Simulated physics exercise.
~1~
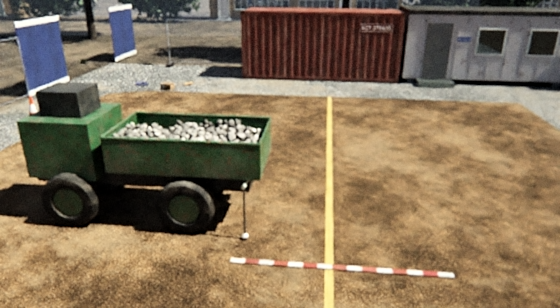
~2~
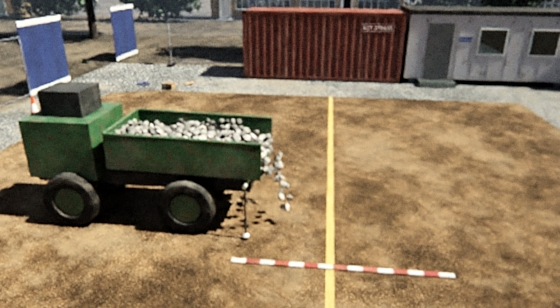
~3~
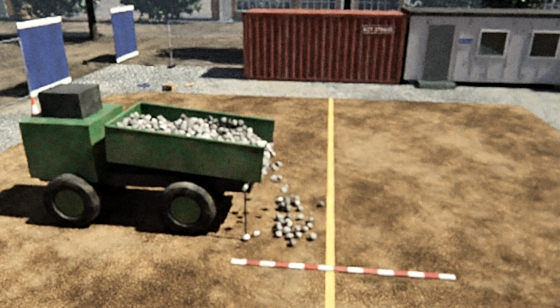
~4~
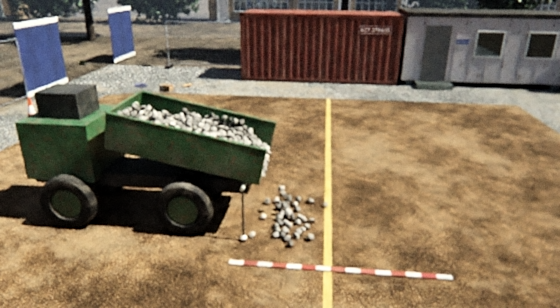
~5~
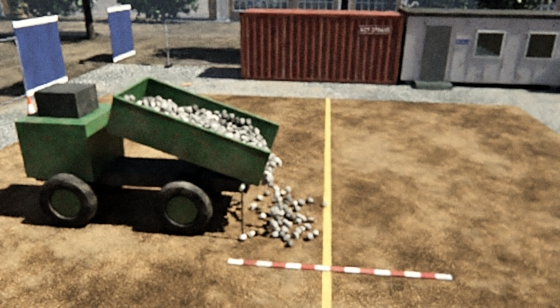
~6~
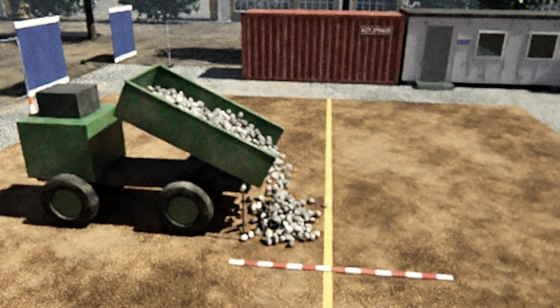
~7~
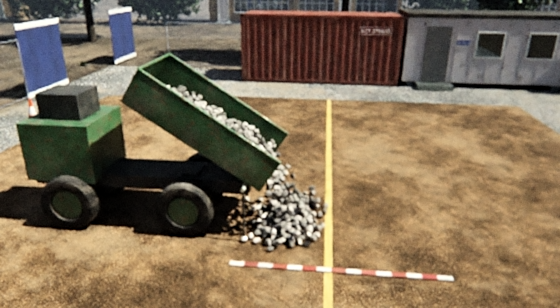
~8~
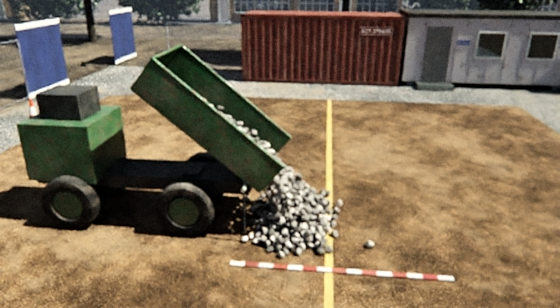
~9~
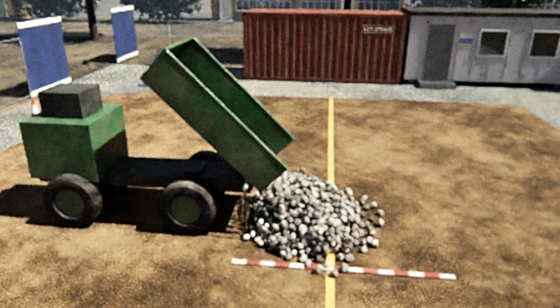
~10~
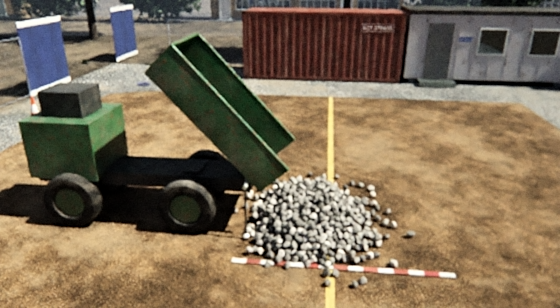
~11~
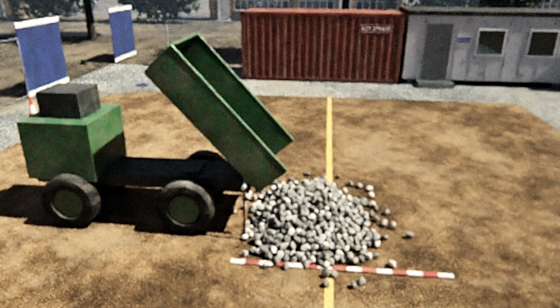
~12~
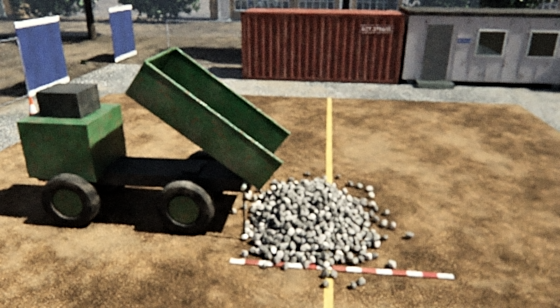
At the start, a green tipping truck loaded with pale crushed stones stands on brown ground, left of a yellow line, with a red container and a grey cabin behind. A few stones spill from the right end of the bed, which then begins to tilt. As the bed rises steeply, more stones slide out and build a heap beside the line. The last of the load rushes down, spreading the heap across the line and onto the red-and-white staff. The empty bed pauses, then starts lowering, while the heap lies still, mostly left of the line.
